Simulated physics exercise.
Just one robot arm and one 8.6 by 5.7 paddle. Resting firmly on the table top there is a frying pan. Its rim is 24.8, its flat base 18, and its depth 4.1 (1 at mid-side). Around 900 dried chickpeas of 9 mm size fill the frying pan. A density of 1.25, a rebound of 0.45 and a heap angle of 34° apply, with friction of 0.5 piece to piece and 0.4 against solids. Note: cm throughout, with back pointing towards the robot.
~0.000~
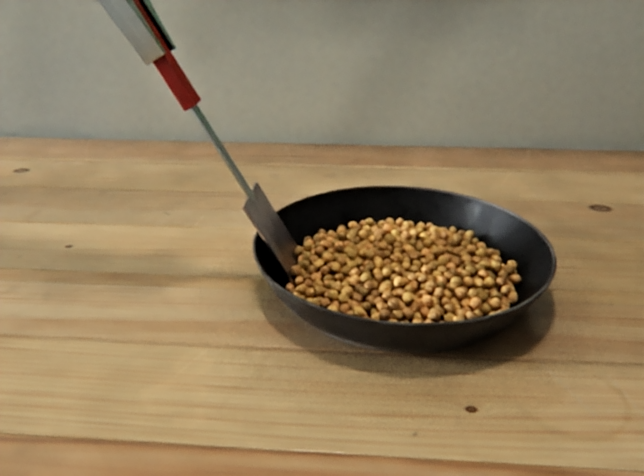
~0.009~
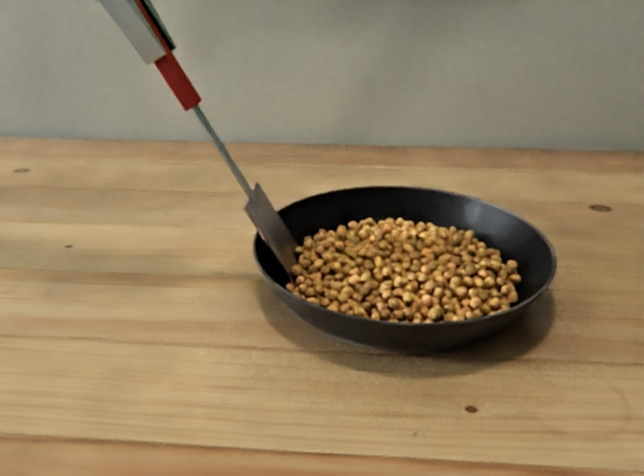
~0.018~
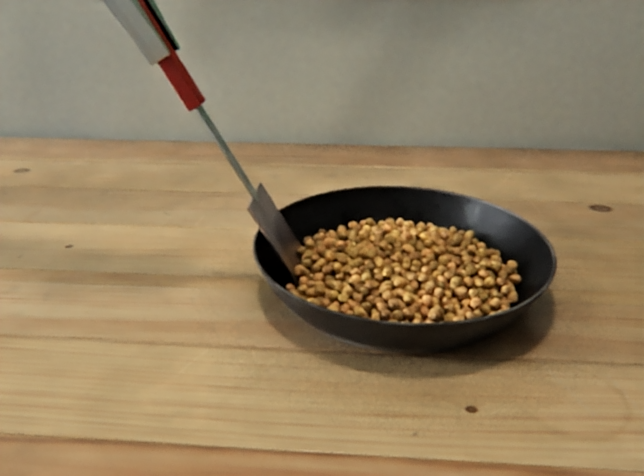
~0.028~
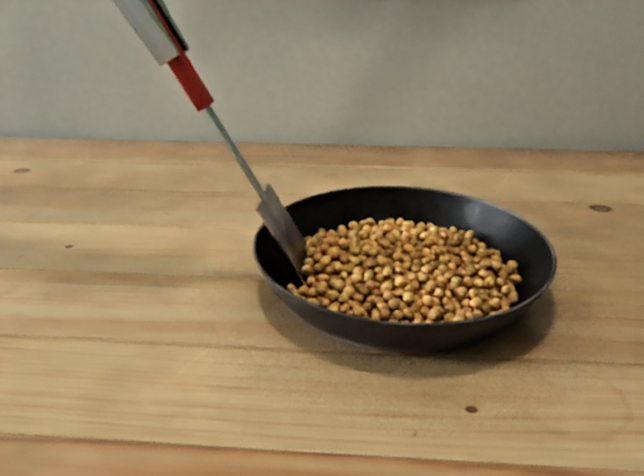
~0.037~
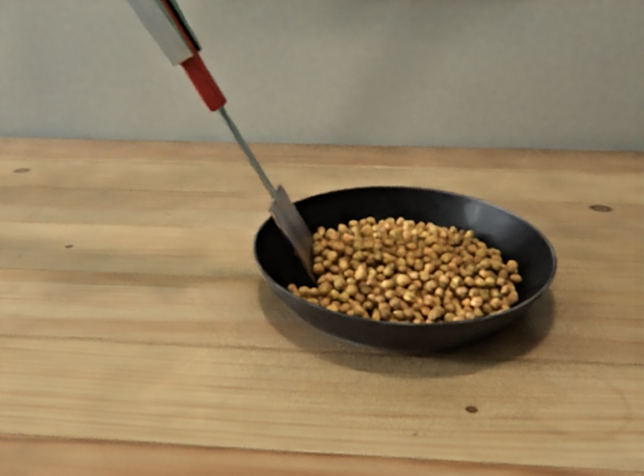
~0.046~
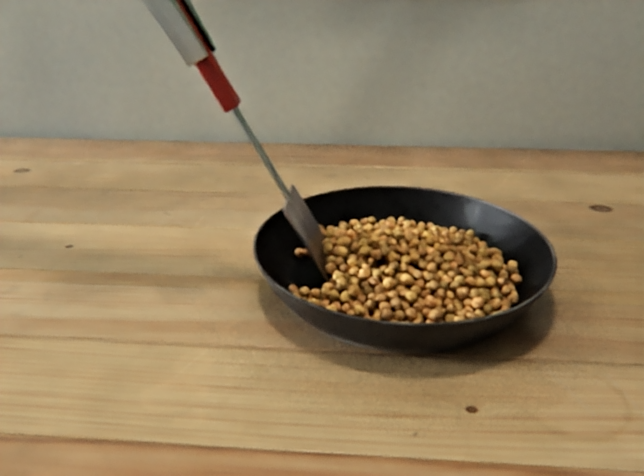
The clip opens on a dark frying pan of dried chickpeas on a wooden table, with a tilted metal paddle on a red-banded robot arm resting inside the left rim. After barely moving at first, the paddle slides slowly right, pushing the nearest chickpeas inward and baring a small patch of pan behind it.
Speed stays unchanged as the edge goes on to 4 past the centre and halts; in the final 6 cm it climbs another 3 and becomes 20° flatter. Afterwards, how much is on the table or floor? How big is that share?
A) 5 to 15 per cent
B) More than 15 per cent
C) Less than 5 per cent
A, 5 to 15 per cent.
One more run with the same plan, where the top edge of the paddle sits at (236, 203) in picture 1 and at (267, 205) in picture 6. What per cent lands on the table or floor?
It comes to something like 0 %, give or take.
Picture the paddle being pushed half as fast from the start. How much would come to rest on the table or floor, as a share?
About 0 %.
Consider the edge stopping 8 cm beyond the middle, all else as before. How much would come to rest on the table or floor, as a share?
Near 15 per cent.
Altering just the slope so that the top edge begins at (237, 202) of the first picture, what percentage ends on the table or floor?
Spill: Approx. 5 per cent.
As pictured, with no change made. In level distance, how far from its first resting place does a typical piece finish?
It comes out at about 2 cm.
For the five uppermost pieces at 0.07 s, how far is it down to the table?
About 5 cm.
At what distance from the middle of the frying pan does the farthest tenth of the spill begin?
About 55 cm.
After 0.07 s, sloping 60°, highest piece 6 above the table; 900 in the frying pan.
After 0.09 s, sloping 54°, highest piece 6 above the table; 900 in the frying pan.
After 0.30 s, sloping 41°, highest piece 5 above the table; 830 in the frying pan, 66 on the table or floor, 4 on the blade or in flight.
After 1.35 s, sloping 41°, highest piece 4 above the table; 830 in the frying pan, 70 on the table or floor.
In the end, 830 in the frying pan, 70 on the table or floor. That is 8 % on the table or floor.
